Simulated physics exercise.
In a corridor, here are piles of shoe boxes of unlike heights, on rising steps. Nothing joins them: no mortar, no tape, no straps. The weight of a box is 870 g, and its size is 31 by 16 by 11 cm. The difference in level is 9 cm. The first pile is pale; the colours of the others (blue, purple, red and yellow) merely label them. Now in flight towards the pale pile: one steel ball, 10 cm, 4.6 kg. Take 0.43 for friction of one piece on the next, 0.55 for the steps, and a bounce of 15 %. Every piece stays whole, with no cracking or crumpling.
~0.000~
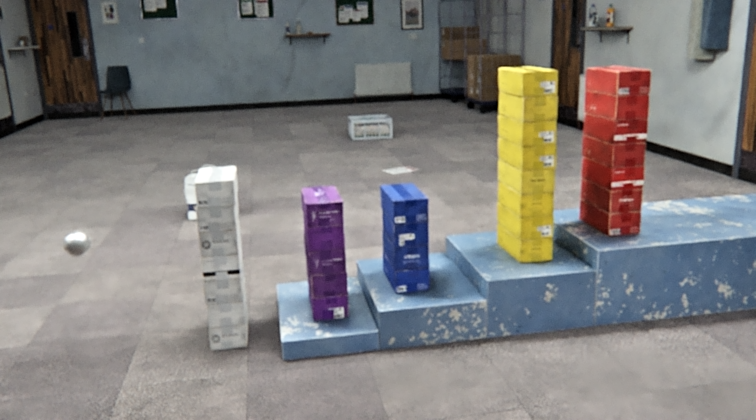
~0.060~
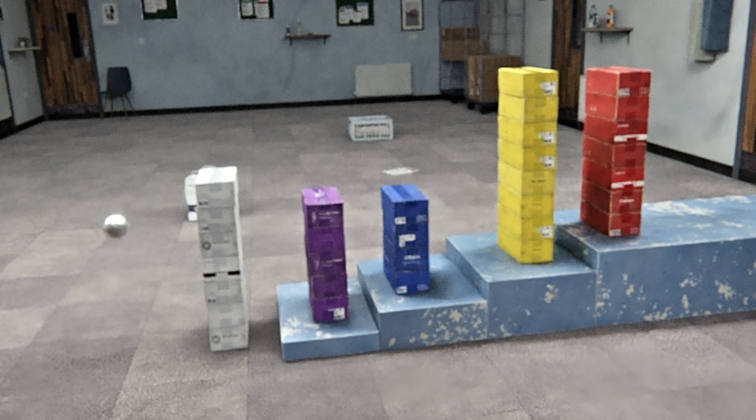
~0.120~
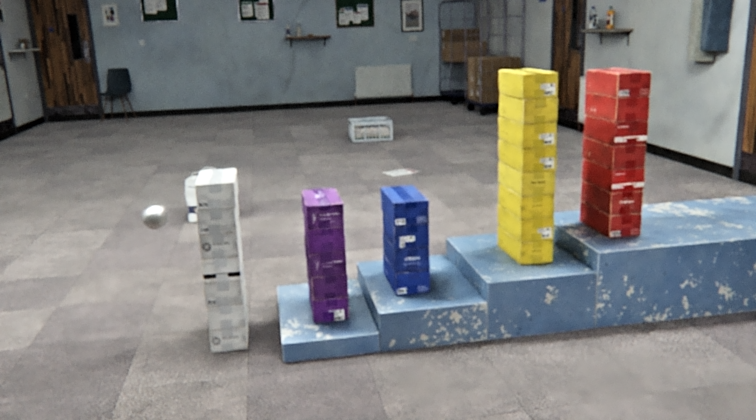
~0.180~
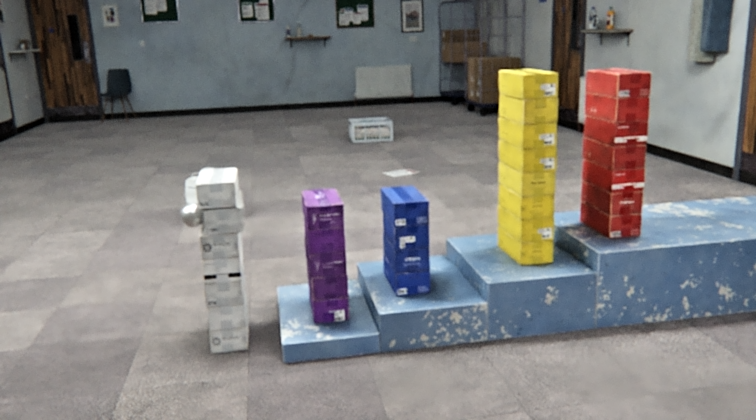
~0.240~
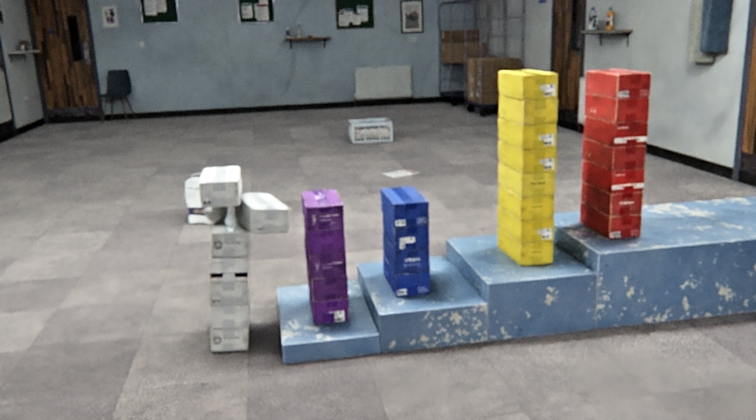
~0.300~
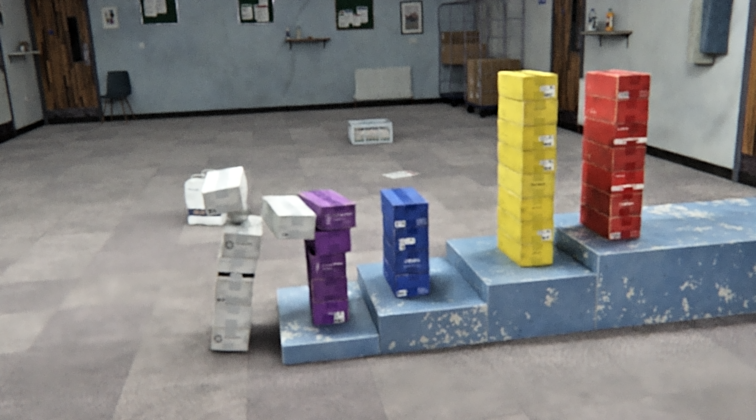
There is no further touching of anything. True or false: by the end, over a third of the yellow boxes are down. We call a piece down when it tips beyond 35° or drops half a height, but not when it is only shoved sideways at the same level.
False.
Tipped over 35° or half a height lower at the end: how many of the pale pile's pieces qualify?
7.
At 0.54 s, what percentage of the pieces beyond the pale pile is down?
0 per cent.
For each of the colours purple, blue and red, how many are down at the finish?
Count - purple = 2; blue = 3; red = 0.
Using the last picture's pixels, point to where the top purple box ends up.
It ends up centred close to (446, 231).
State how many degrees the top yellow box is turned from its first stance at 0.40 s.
Some 0 degrees.
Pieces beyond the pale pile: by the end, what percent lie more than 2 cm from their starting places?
40 %.
After 0.40 s, 2 of the pale pile down; none of the 8 yellow boxes down (0 of 24 in all colours); top yellow box unmoved; top purple box shifted 11 cm.
After 0.54 s, 2 of the pale pile down; none of the 8 yellow boxes down (0 of 24 in all colours); top yellow box unmoved; top purple box leaning 4°.
After 0.68 s, 7 of the pale pile down; none of the 8 yellow boxes down (2 of 24 in all colours); top yellow box unmoved; top purple box leaning 17°, 6 cm lower.
After 0.84 s, 7 of the pale pile down; none of the 8 yellow boxes down (5 of 24 in all colours); top yellow box unmoved; top blue box leaning 24°, 11 cm lower.
At rest (1.4 s), 7 of the pale pile down; none of the 8 yellow boxes down (5 of 24 in all colours); top yellow box unmoved; top purple box leaning 19°, 14 cm lower. That is 0 per cent. As the last picture would show them, middles, top yellow box near (527, 85), top purple box near (446, 231).
